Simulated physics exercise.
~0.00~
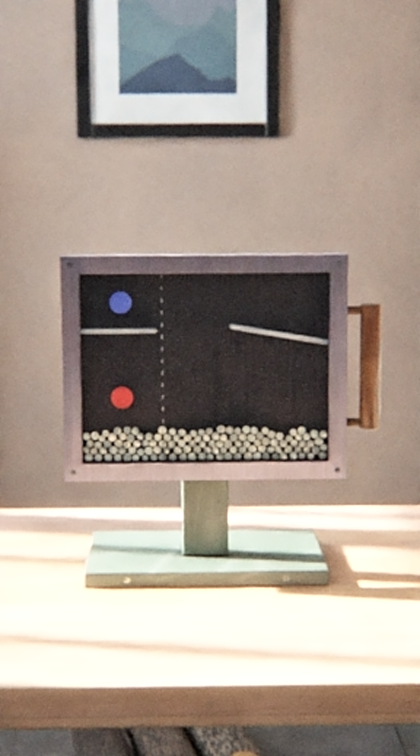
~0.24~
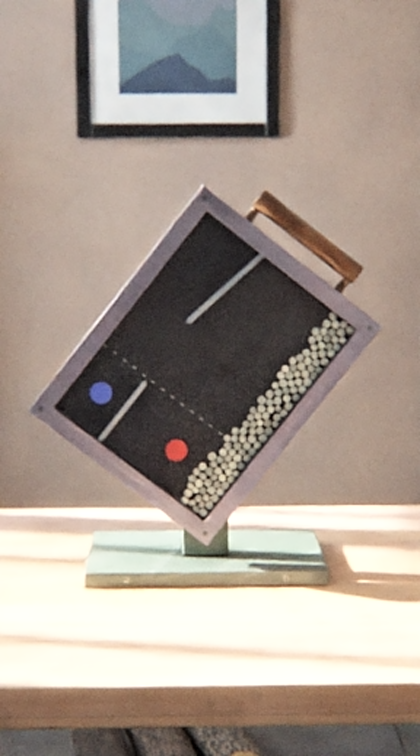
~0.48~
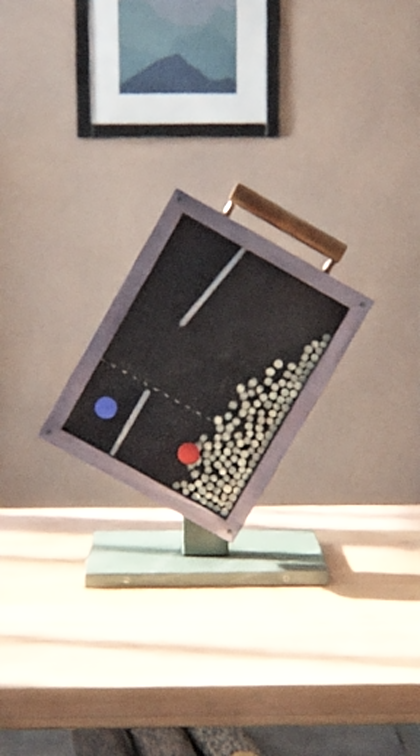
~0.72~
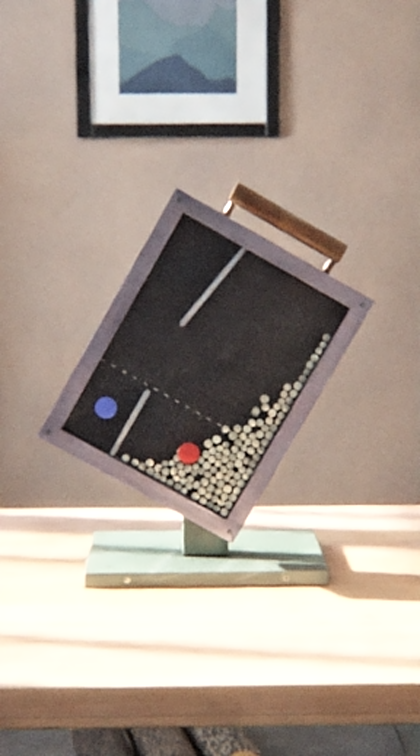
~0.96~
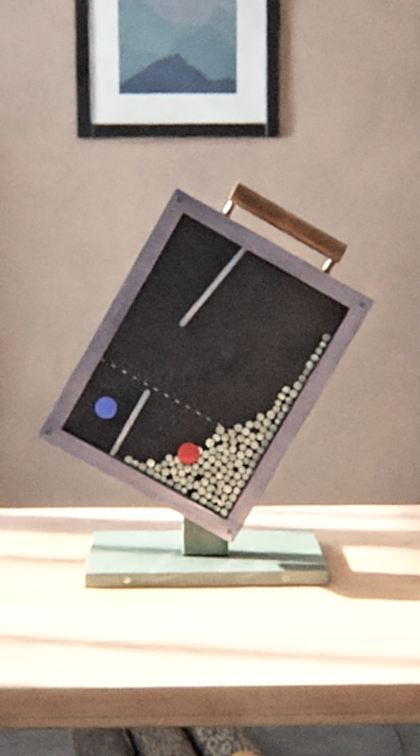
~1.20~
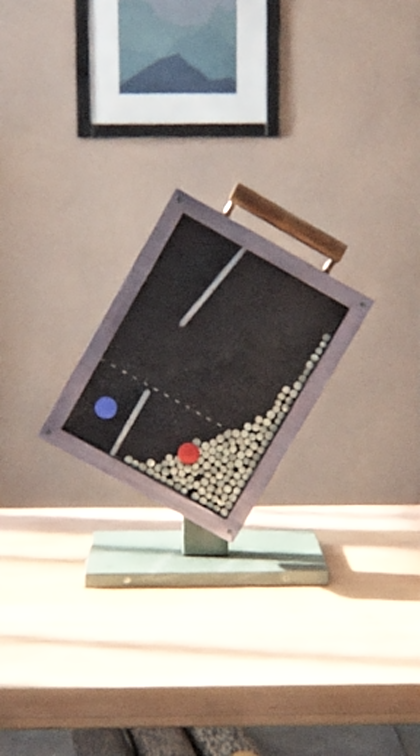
Pale beads in a framed case tumbling toward the lower corner as it tilts anticlockwise, settling mostly around the red dot.
